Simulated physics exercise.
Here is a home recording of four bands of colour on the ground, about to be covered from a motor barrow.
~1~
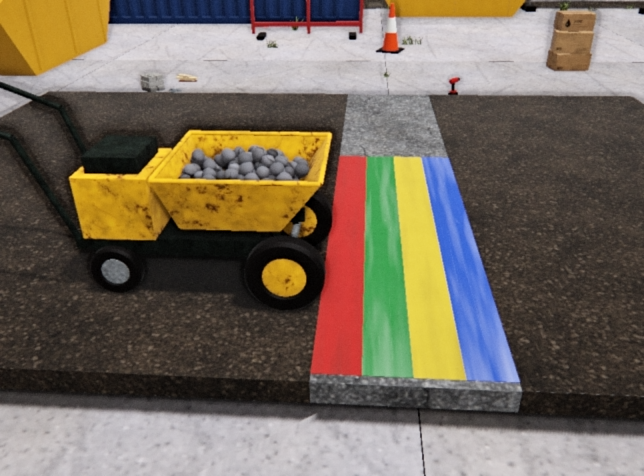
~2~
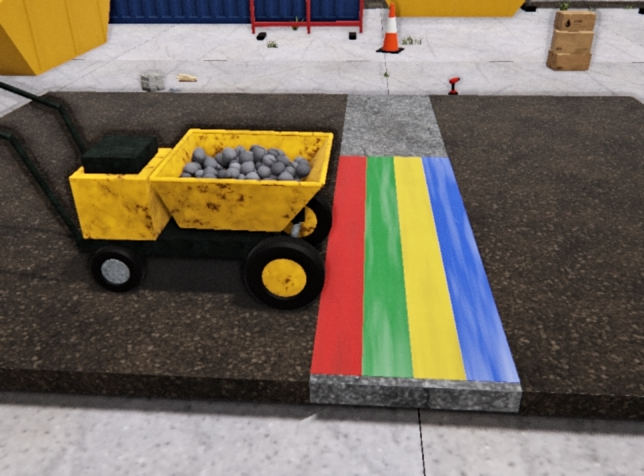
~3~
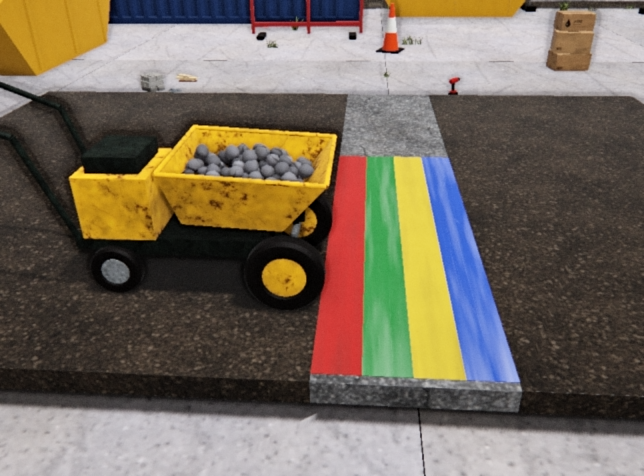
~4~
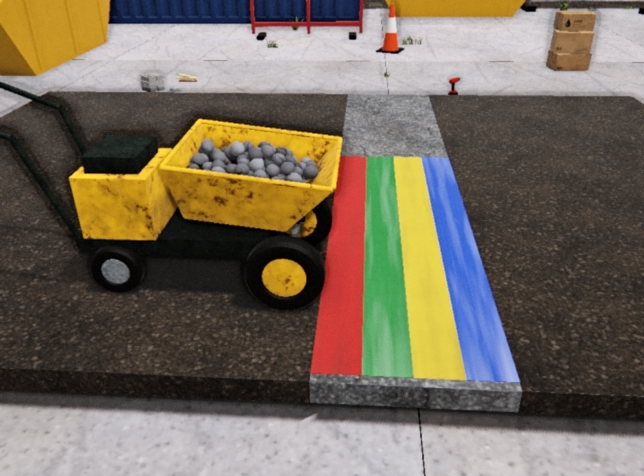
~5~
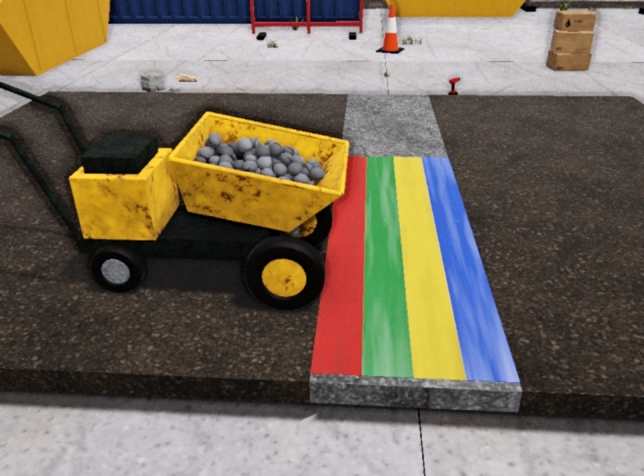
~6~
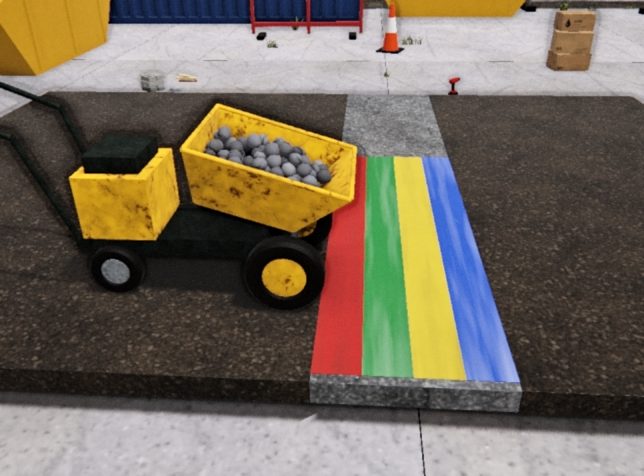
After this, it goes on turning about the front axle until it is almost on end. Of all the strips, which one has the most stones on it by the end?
Most stones end on the yellow strip.
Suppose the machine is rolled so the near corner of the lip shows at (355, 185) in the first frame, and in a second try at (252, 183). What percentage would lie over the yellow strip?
The shares come out close to 20 and 20 per cent, in that order.
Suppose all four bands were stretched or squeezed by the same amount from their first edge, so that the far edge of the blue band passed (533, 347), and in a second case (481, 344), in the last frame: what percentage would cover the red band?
About 0 %, then 0 %.
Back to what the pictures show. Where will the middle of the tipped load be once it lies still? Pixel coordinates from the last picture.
Close to (438, 272), more or less.
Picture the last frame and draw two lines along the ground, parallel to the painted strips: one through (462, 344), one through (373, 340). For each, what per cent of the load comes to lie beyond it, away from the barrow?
Estimate, first then second: 30 %, 80 %.
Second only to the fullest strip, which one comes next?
That blue strip.
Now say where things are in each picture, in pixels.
In the first frame, lip of the skip (320, 184), level; top of the load (245, 160), round cobbles; red strip (339, 335); green strip (386, 336); yellow strip (434, 338); blue strip (482, 340).
In the second frame, lip of the skip (321, 185), level; top of the load (246, 159).
In the third frame, lip of the skip (326, 187), tipped barely; top of the load (239, 167).
In the fourth frame, lip of the skip (333, 190), tipped a little; top of the load (244, 165).
In the fifth frame, lip of the skip (341, 194), tipped a little; top of the load (251, 161).
In the sixth frame, lip of the skip (351, 200), tipped clearly; top of the load (238, 161); red strip (339, 335); green strip (386, 336); yellow strip (434, 338); blue strip (482, 340).
Just after the last frame, skip tipped steeply; every one in the skip.
A moment on, skip tipped right over; roughly two thirds in the skip; about a tenth over the green strip; roughly a quarter over the yellow strip; just a few over the blue strip.
Further on, skip tipped right over; roughly a quarter in the skip; about a tenth over the green strip; roughly a third over the yellow strip; roughly a quarter over the blue strip; about a tenth off the paint.
When it is over, skip tipped right over; roughly a quarter in the skip; not one over the red strip; about a tenth over the green strip; roughly a third over the yellow strip; roughly a quarter over the blue strip; about a tenth off the paint.
